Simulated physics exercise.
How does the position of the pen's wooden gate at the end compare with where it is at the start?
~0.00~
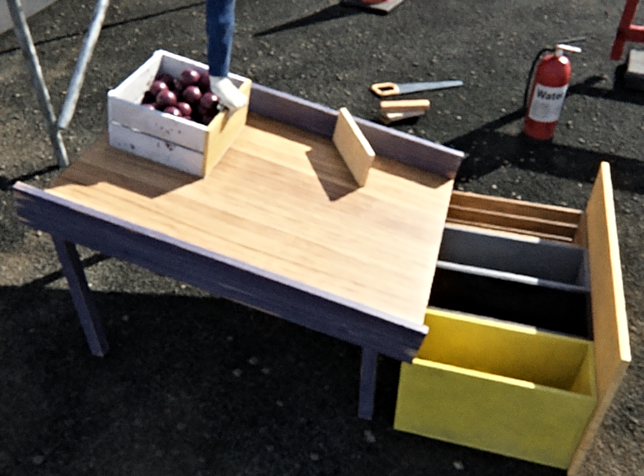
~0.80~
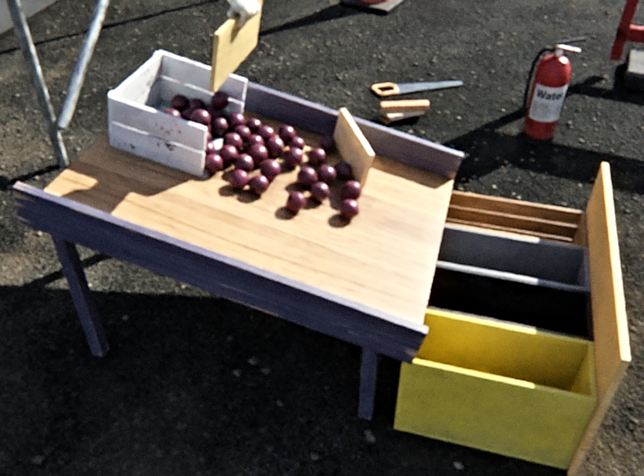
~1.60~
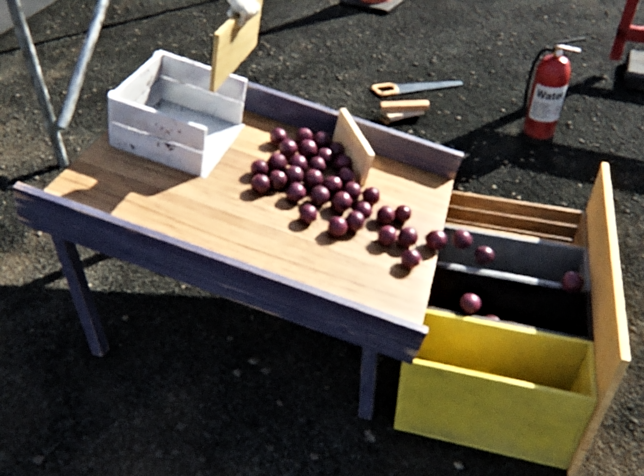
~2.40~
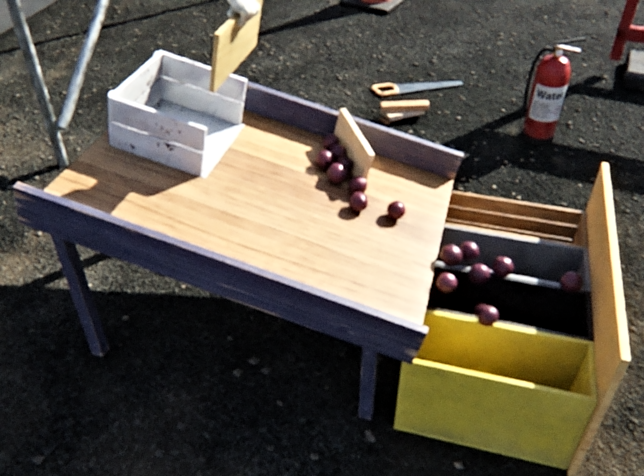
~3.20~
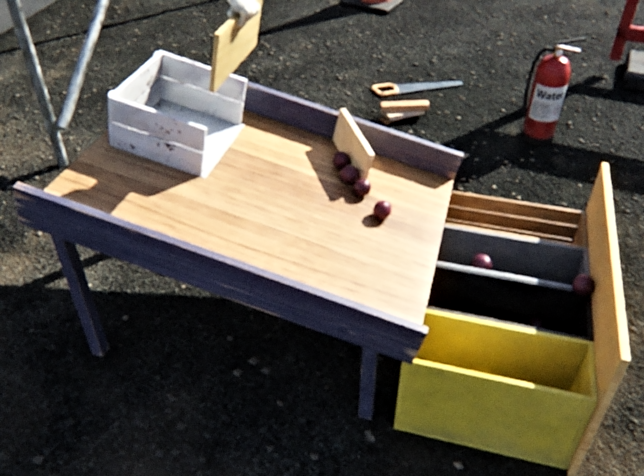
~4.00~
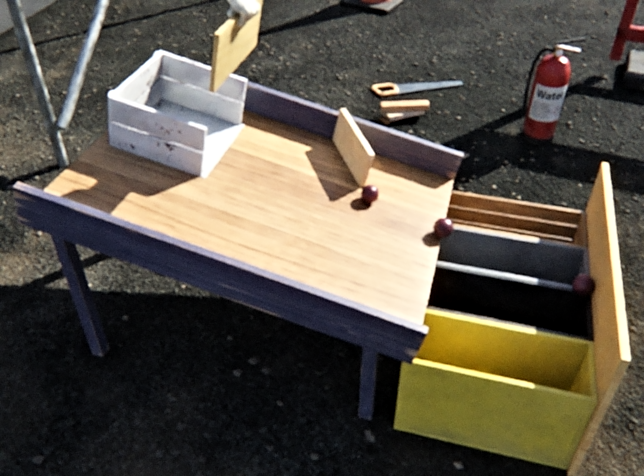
At the start the gate closes off the right side of the white pen, holding the onions in. By the end it is held up in the air above the pen, leaving that side open.
